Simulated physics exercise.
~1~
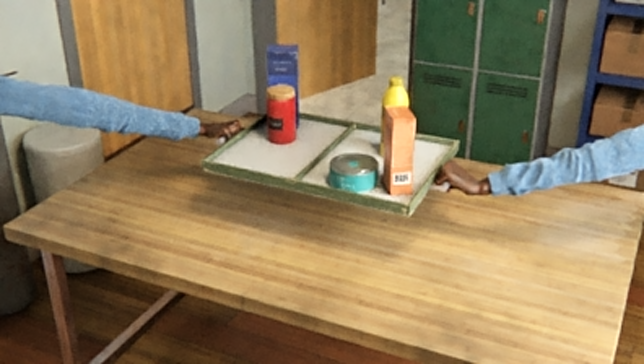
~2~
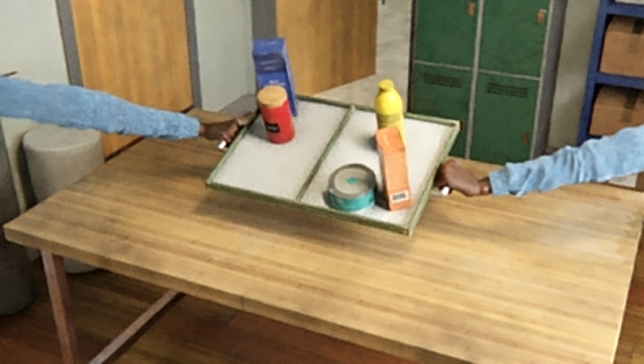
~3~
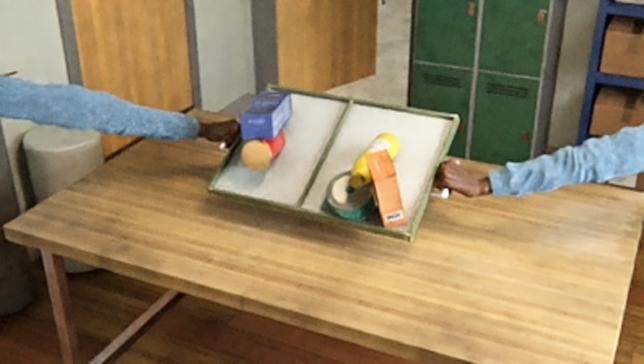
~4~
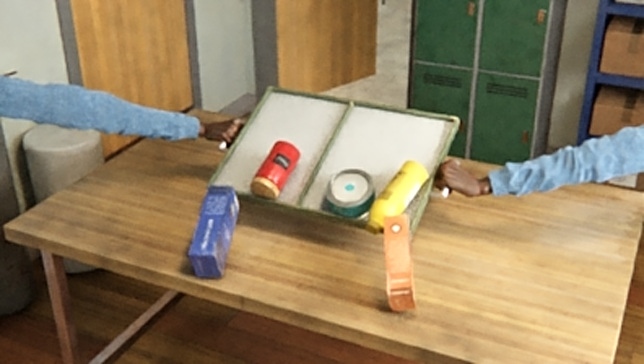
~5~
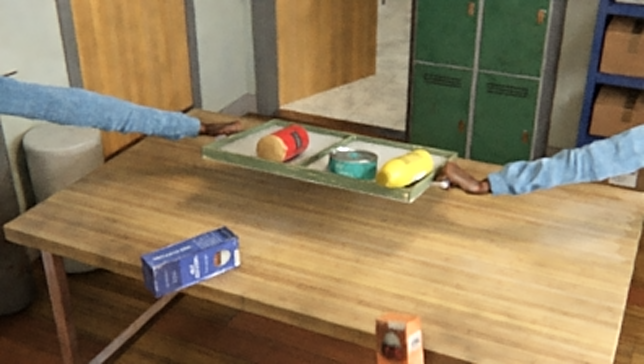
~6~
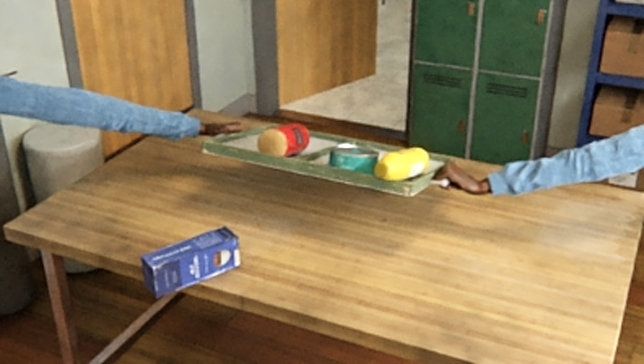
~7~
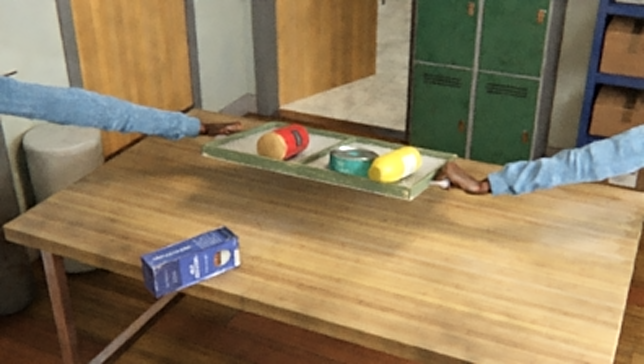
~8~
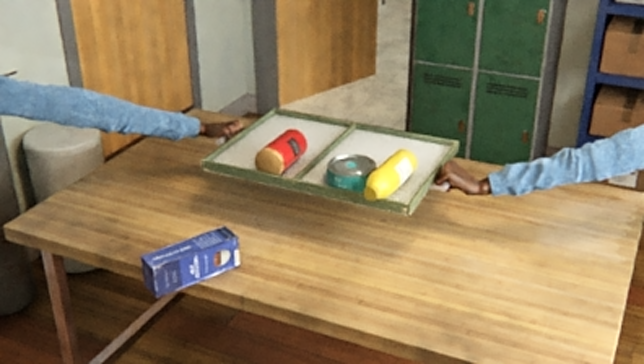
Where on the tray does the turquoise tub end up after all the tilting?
It ends up in about the same place where it started, still upright beside the cross bar near the front of the tray.
